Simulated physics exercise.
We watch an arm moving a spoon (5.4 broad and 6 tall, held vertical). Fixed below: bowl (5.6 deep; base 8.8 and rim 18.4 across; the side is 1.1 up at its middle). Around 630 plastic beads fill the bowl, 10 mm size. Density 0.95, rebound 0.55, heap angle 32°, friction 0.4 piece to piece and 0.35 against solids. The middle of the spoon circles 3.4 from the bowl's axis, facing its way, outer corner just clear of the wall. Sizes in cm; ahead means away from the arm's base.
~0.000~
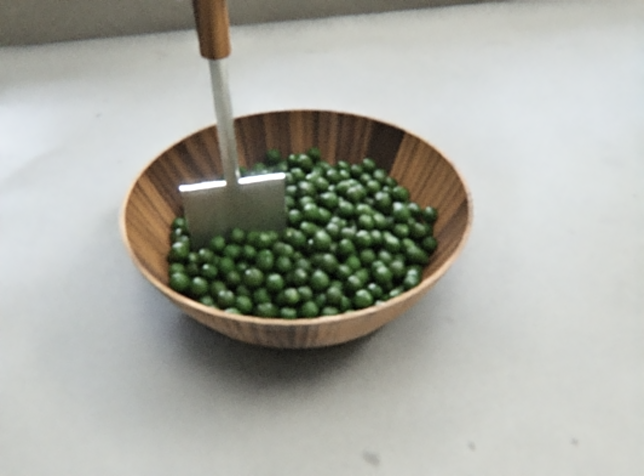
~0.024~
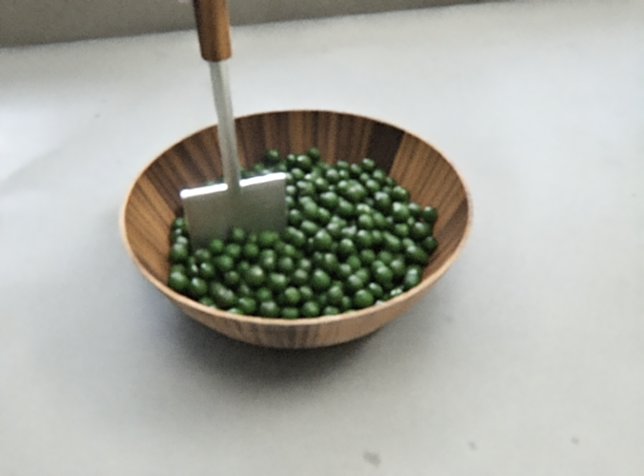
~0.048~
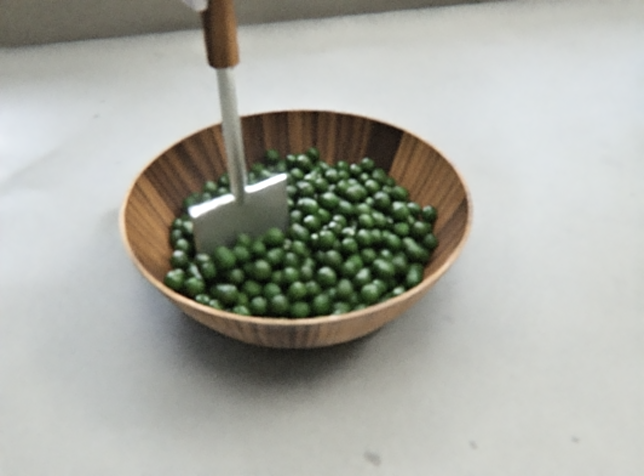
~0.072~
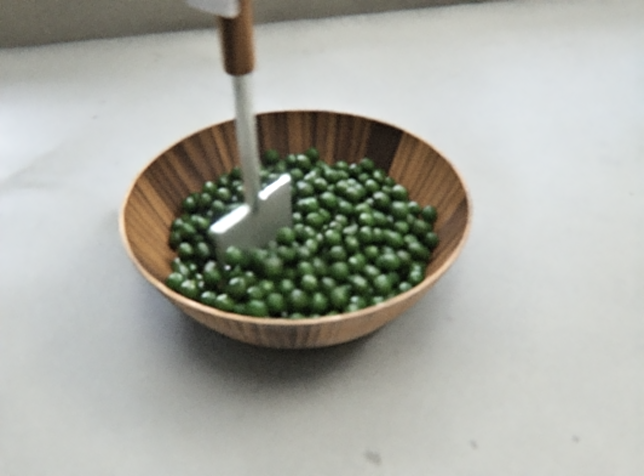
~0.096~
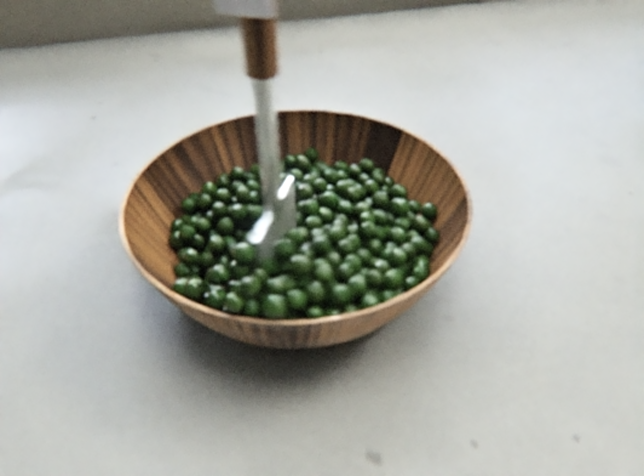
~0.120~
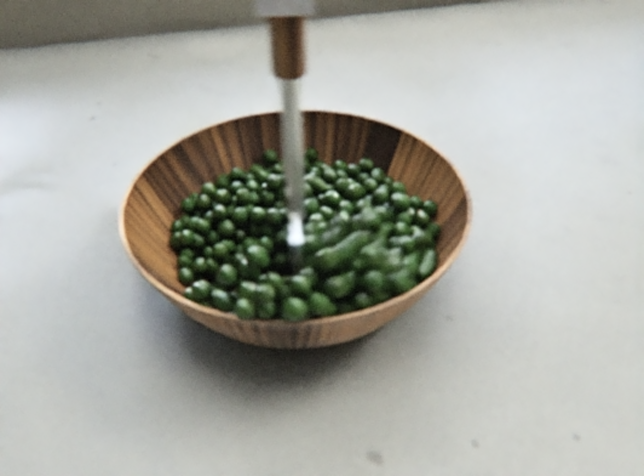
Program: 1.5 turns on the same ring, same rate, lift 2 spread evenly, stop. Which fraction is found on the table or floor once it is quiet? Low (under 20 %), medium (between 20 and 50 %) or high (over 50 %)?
On the table or floor the share is medium, between 20 and 50 %.
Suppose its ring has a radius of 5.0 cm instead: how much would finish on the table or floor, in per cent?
It would be near 20 per cent.
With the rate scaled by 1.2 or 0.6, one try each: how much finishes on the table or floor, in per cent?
About 40 and 10 per cent.
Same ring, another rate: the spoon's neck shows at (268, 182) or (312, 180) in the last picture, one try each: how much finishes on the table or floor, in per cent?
Some 20 and 40 per cent.
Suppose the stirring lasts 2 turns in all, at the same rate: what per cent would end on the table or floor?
In that case some 30 per cent.
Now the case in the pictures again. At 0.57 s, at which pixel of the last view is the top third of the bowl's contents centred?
Near (287, 284).
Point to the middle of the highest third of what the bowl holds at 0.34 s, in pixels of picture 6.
At about (272, 148).
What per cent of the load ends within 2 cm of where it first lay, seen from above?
Some 5 per cent.
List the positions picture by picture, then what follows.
The spoon neck at (230, 158), 0° round; upper third of the load around (309, 223), from x 175 to 430, top at y 155; 630 in the bowl, in the first frame.
The spoon neck at (230, 160), 6° round; upper third of the load around (306, 225), from x 175 to 430, top at y 155, in the second frame.
The spoon neck at (237, 169), 22° round; upper third of the load around (304, 235), from x 175 to 430, top at y 155, in the third frame.
The spoon neck at (251, 177), 41° round; upper third of the load around (307, 247), from x 175 to 430, top at y 155, in the fourth frame.
The spoon neck at (271, 182), 60° round; upper third of the load around (318, 252), from x 180 to 430, top at y 155, in the fifth frame.
The spoon neck at (295, 183), 79° round; upper third of the load around (340, 251), from x 180 to 435, top at y 155; 630 in the bowl, in the sixth frame.
After 0.34 s, 257° round, highest piece 9 above the table; 531 in the bowl, 56 on the table or floor, 43 in flight or on the tool.
After 0.57 s, 75° round, highest piece 8 above the table; 456 in the bowl, 157 on the table or floor, 17 in flight or on the tool.
After 0.88 s, 180° round, highest piece 6 above the table; 435 in the bowl, 194 on the table or floor, 1 in flight or on the tool.
After 1.58 s, 180° round, highest piece 5 above the table; 435 in the bowl, 195 on the table or floor.
In the end, 435 in the bowl, 195 on the table or floor. That is 31 % on the table or floor.
